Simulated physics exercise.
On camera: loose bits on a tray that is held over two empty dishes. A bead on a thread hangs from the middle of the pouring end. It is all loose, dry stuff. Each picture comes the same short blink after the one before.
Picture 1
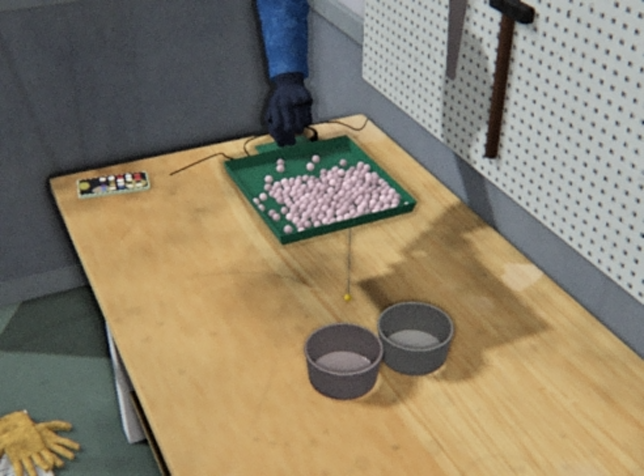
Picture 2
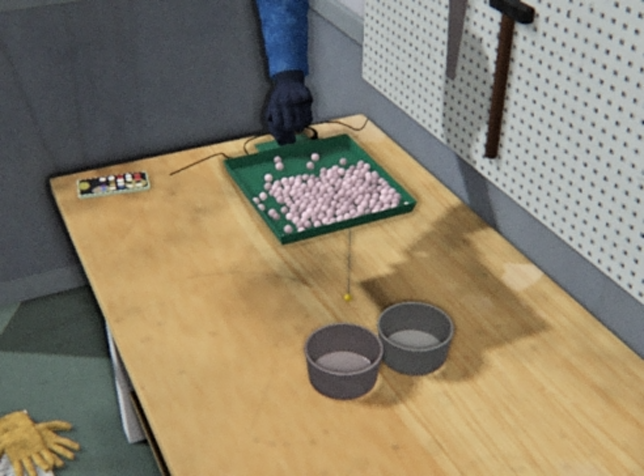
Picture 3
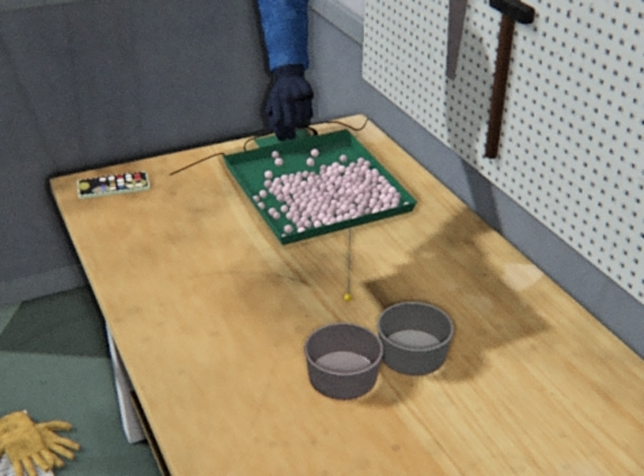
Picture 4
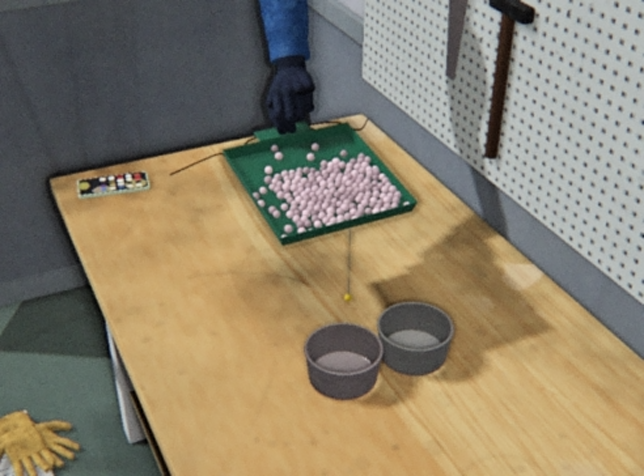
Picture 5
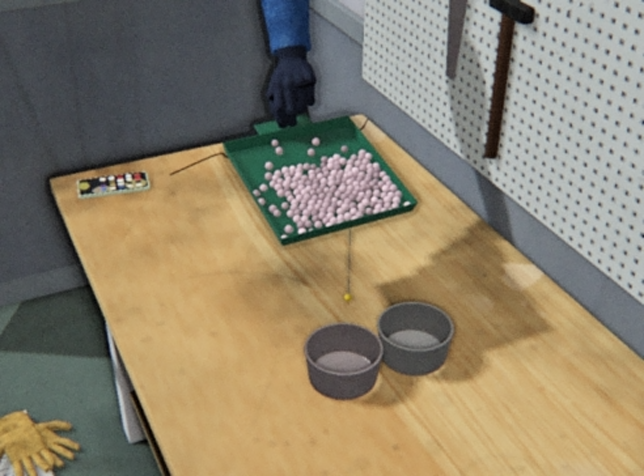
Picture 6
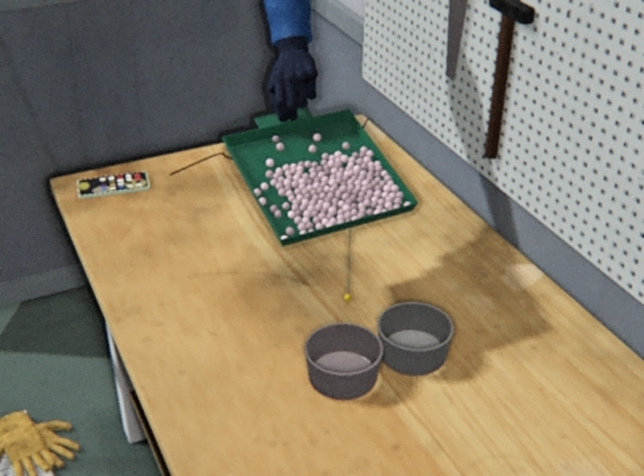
A dark-gloved hand in a blue sleeve slowly raises the back of a green tray, seen from above at an angle over a wooden workbench in a workshop. Pale pink beads lie heaped in the tray, with two grey dishes in front, a yellow bead on a thread, and a white pegboard at right. The tray's slant grows slightly, the beads barely shift, and the camera stays still.
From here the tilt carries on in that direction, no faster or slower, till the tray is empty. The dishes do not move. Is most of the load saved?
The two hold over half of the load.
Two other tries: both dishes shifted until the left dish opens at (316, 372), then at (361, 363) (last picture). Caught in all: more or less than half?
First below a half, then under half.
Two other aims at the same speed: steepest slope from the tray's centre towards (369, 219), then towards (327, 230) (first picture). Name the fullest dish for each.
One: The dish on the right. Two: The left dish.
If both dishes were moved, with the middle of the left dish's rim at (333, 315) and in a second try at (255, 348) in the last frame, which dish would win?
In turn: The left dish; right.
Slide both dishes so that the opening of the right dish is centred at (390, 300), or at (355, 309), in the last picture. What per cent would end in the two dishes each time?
Near 50 % and 40 %.
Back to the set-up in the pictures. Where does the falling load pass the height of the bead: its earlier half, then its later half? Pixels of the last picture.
Early half (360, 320), late half (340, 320).
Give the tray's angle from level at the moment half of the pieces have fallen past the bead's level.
Around 85° of tilt.
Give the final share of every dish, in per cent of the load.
Left dish: 40 %, right dish: 30 %.
Soon, tray tipped steeply; nearly all on the tray; a stray few in the air.
A while on, tray tipped right over; a small part on the tray; about a third in the left dish; about a quarter in the right dish; about a quarter outside both; a small part in the air.
Towards the end, tray tipped past a quarter turn; about half in the left dish; about a quarter in the right dish; about a quarter outside both.
Finally, tray tipped past a quarter turn; about half in the left dish; about a quarter in the right dish; about a quarter outside both.
